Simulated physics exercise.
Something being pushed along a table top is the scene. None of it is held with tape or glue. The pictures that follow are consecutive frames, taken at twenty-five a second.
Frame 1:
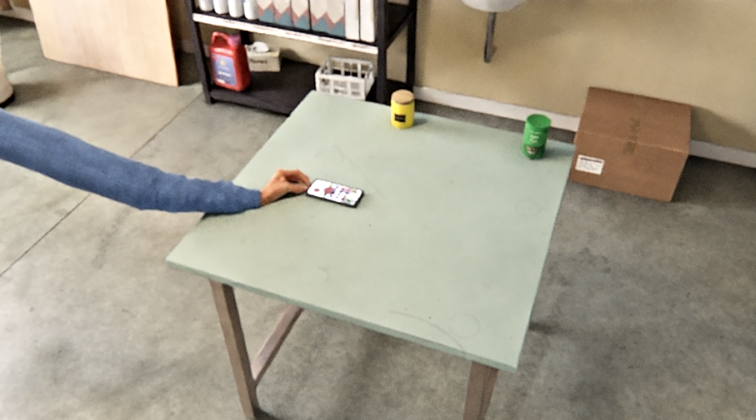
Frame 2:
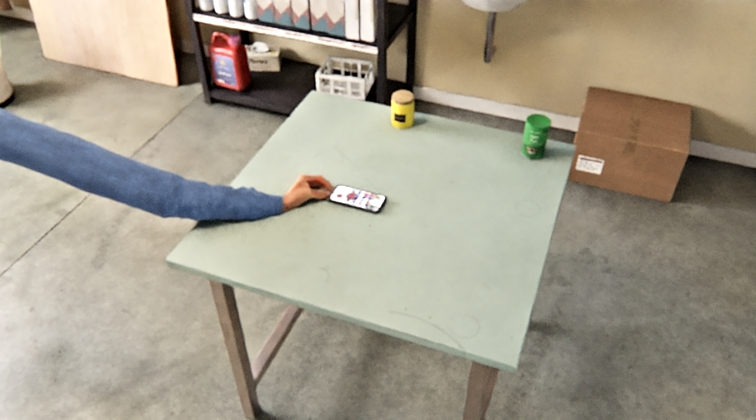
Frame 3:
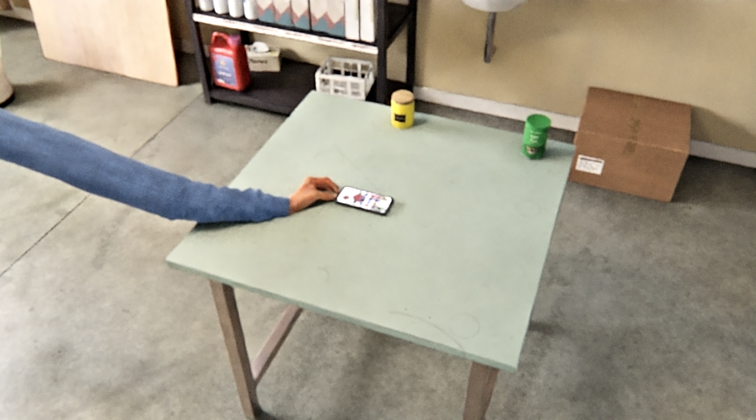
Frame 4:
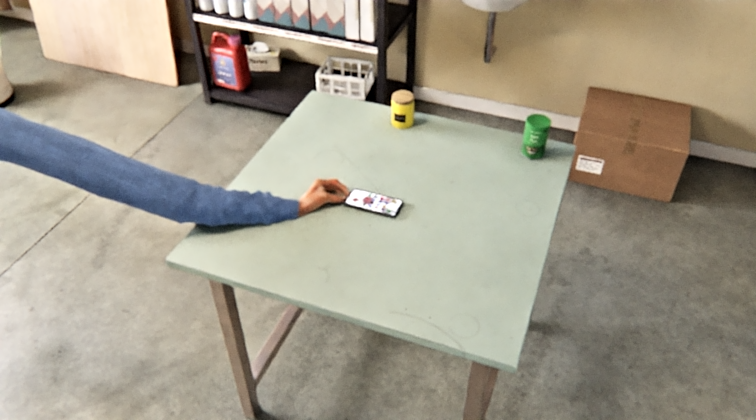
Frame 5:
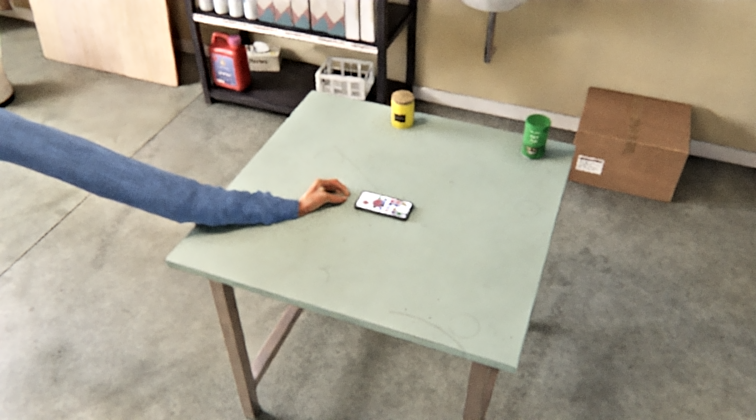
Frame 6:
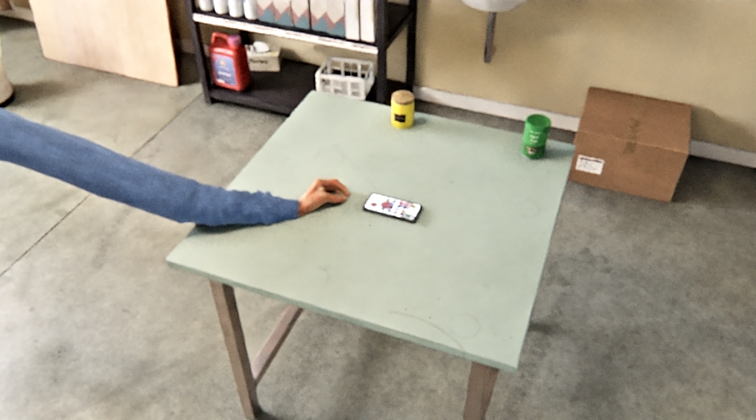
A phone with a lit screen lies on a pale green table in a storage-like room with a concrete floor, seen from above by a still camera. A yellow container and a green one stand near the far edge, with a cardboard box and dark shelving behind. A blue-sleeved arm pushes the phone rightward, then the hand stays back while the phone slides slightly farther.
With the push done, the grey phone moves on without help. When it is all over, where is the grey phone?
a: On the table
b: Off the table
a.
Then, 0.24 s after the last picture, grey phone slid about its own width near (413, 213).
Then, 0.48 s after the last picture, grey phone resting near (413, 213).
At rest, moved from the start, grey phone. Seen from the same camera at the end, grey phone near (413, 213).
